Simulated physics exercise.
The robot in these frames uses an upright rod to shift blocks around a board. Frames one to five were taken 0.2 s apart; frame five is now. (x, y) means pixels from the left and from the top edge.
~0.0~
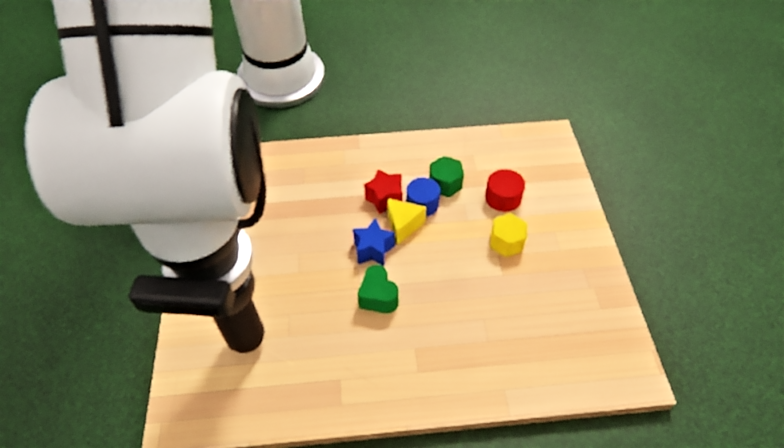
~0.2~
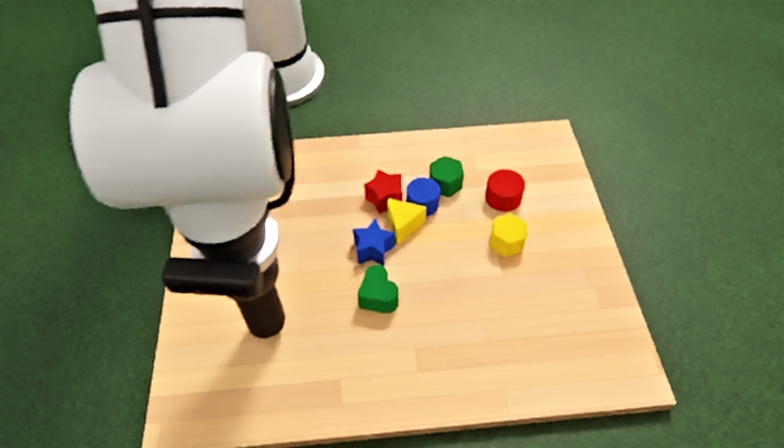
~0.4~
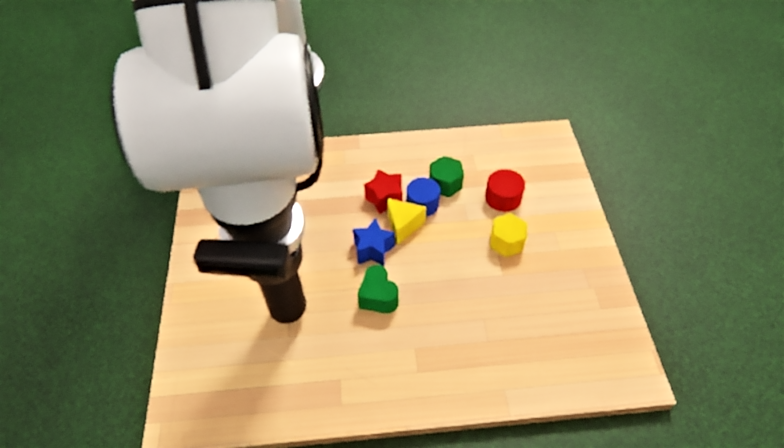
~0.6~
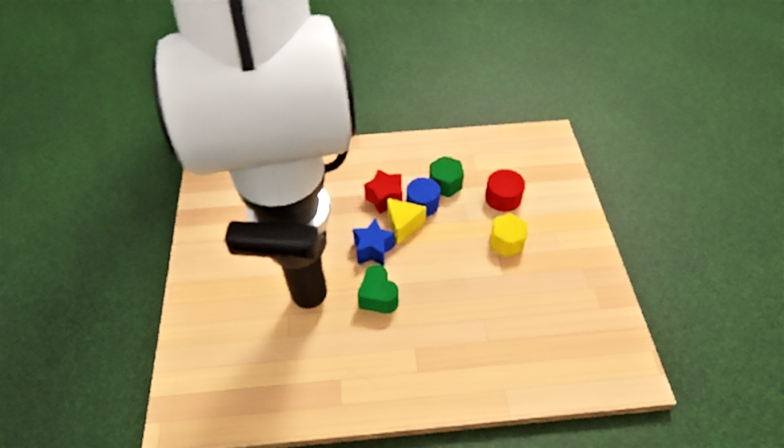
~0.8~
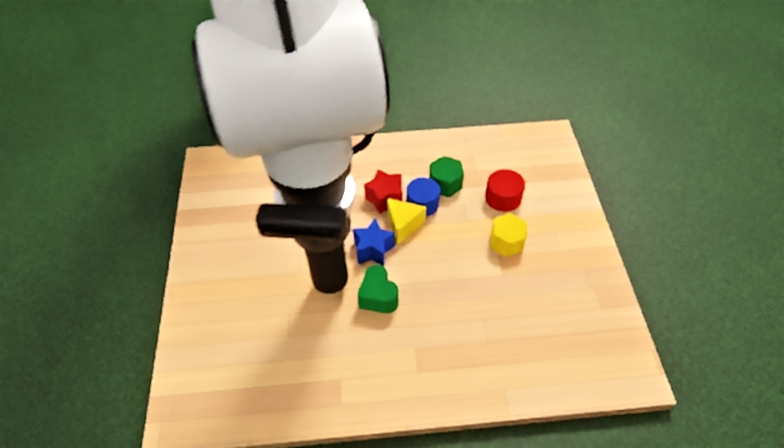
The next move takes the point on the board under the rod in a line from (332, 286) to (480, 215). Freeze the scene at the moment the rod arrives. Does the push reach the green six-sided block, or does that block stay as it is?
It travels a centimetre or more.
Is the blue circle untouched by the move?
No - that is not the case.
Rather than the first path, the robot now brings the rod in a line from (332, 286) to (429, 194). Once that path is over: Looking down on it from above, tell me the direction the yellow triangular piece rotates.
From above, it looks like the yellow triangular piece goes clockwise.
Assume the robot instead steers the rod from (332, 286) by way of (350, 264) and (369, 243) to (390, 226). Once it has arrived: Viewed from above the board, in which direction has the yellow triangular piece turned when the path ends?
Answer: Anticlockwise.
The first path, step by step. One third of the way, rod at (384, 254); blue star block at (397, 222), turned 20° clockwise; green heart-shaped block at (385, 283), turned 30° clockwise; yellow triangular piece at (420, 205), turned 15° anticlockwise; blue circle at (427, 182); green six-sided block at (449, 164), turned 20° clockwise.
Two thirds of the way, rod at (435, 230); blue star block at (428, 198), turned 15° anticlockwise; green heart-shaped block at (385, 283), turned 30° clockwise; yellow triangular piece at (456, 183), turned 40° anticlockwise; blue circle at (428, 169); green six-sided block at (454, 155), turned 35° clockwise.
At the end, rod at (481, 207); blue star block at (432, 194), turned 50° anticlockwise; green heart-shaped block at (385, 283), turned 30° clockwise; yellow triangular piece at (468, 176), turned 70° anticlockwise; blue circle at (427, 168); green six-sided block at (453, 153), turned 35° clockwise.
